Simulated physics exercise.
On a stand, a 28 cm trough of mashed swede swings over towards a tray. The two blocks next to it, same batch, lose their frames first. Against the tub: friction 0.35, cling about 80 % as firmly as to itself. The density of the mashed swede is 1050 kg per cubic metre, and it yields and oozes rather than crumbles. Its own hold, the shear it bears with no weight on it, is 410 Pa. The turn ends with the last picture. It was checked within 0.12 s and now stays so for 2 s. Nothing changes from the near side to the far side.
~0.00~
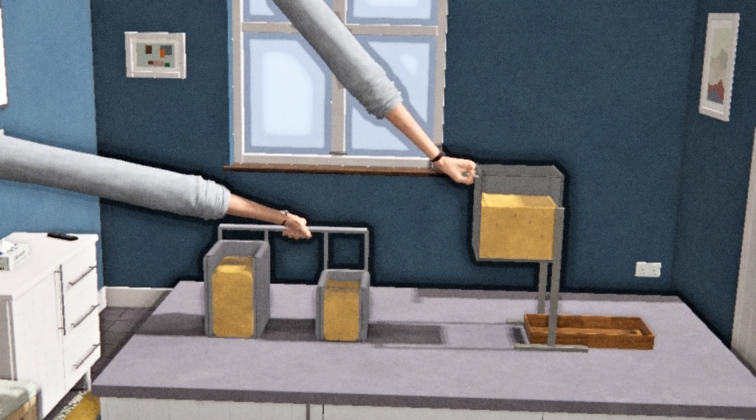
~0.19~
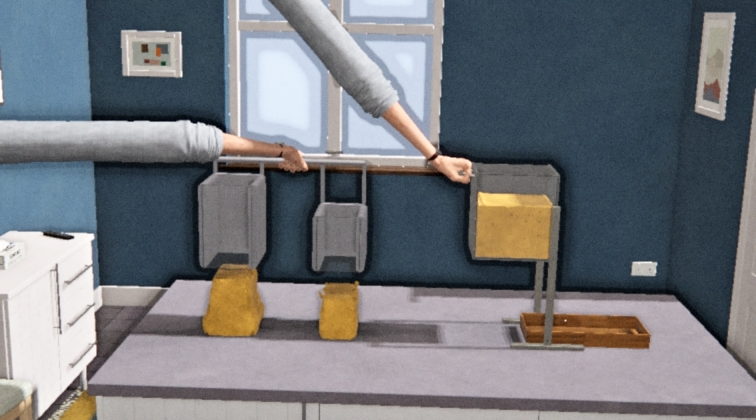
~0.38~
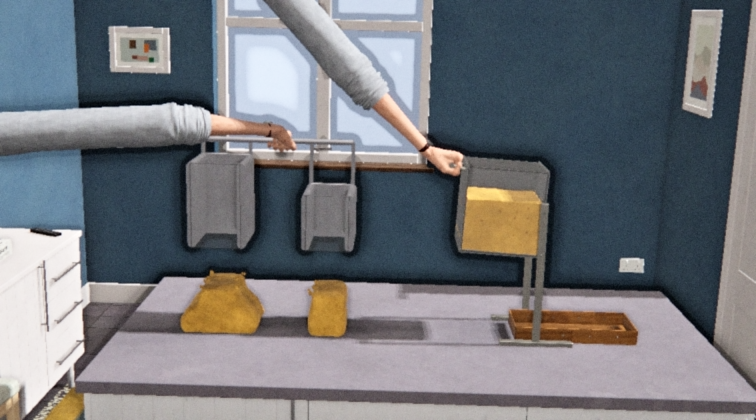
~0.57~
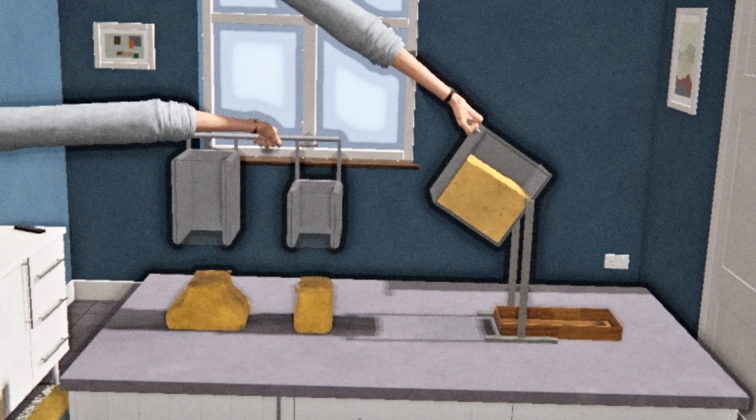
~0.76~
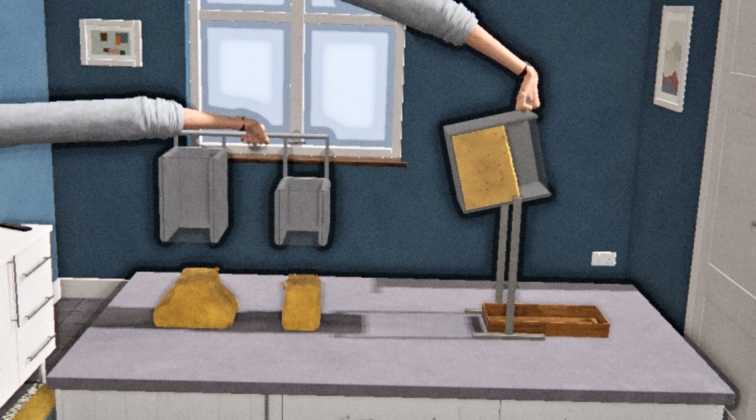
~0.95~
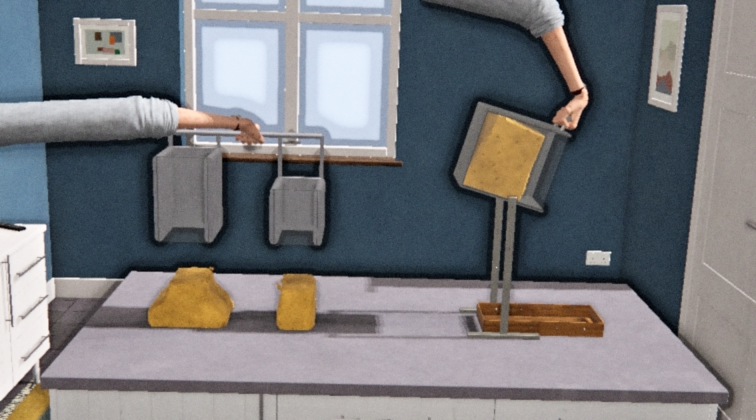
In this clip, one hand lifts two joined grey containers off yellowish blocks, which sag, the left one more noticeably, while another hand turns a grey tub of similar mash clockwise past upright on its stand beside a wooden tray.
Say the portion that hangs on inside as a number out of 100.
Close to 40 per cent.
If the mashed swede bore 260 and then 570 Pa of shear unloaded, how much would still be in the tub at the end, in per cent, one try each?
In turn about 30 %, 50 %.
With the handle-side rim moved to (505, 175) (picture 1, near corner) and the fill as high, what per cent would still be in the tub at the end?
It would be near 65 %.
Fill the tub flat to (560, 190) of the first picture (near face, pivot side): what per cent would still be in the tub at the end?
It would be near 30 %.
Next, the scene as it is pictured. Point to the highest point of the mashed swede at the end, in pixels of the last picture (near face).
At about (500, 172).
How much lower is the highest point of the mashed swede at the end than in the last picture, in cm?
Roughly 18 cm.
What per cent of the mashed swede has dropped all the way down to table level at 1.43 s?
Near 40 %.
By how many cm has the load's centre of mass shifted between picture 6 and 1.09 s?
Some 8 cm.
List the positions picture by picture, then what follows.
The first frame shows handle-side rim at (483, 174), tilt 0 degrees; highest point of the mashed swede at (487, 205); test blocks 23 cm, 15 cm high (left to right).
The second frame shows handle-side rim at (479, 173), tilt 0 degrees; highest point of the mashed swede at (483, 204); test blocks 20 cm, 15 cm high (left to right).
The third frame shows handle-side rim at (470, 166), tilt 3 degrees; highest point of the mashed swede at (471, 198); test blocks 16 cm, 14 cm high (left to right).
The fourth frame shows handle-side rim at (487, 131), tilt 33 degrees; highest point of the mashed swede at (470, 161); test blocks 16 cm, 14 cm high (left to right).
The fifth frame shows handle-side rim at (537, 118), tilt 76 degrees; highest point of the mashed swede at (499, 127); test blocks 16 cm, 14 cm high (left to right).
The sixth frame shows handle-side rim at (569, 137), tilt 106 degrees; highest point of the mashed swede at (498, 117); test blocks 16 cm, 14 cm high (left to right).
By 1.09 s, the tub is at 106 degrees and holds 93 %.
By 1.26 s, the tub is at 106 degrees and holds 47 %.
By 1.43 s, the tub is at 106 degrees and holds 40 %.
By 1.60 s, the tub is at 106 degrees and holds 40 %.
By 2.95 s, at the end, the tub is at 106 degrees and holds 40 %.
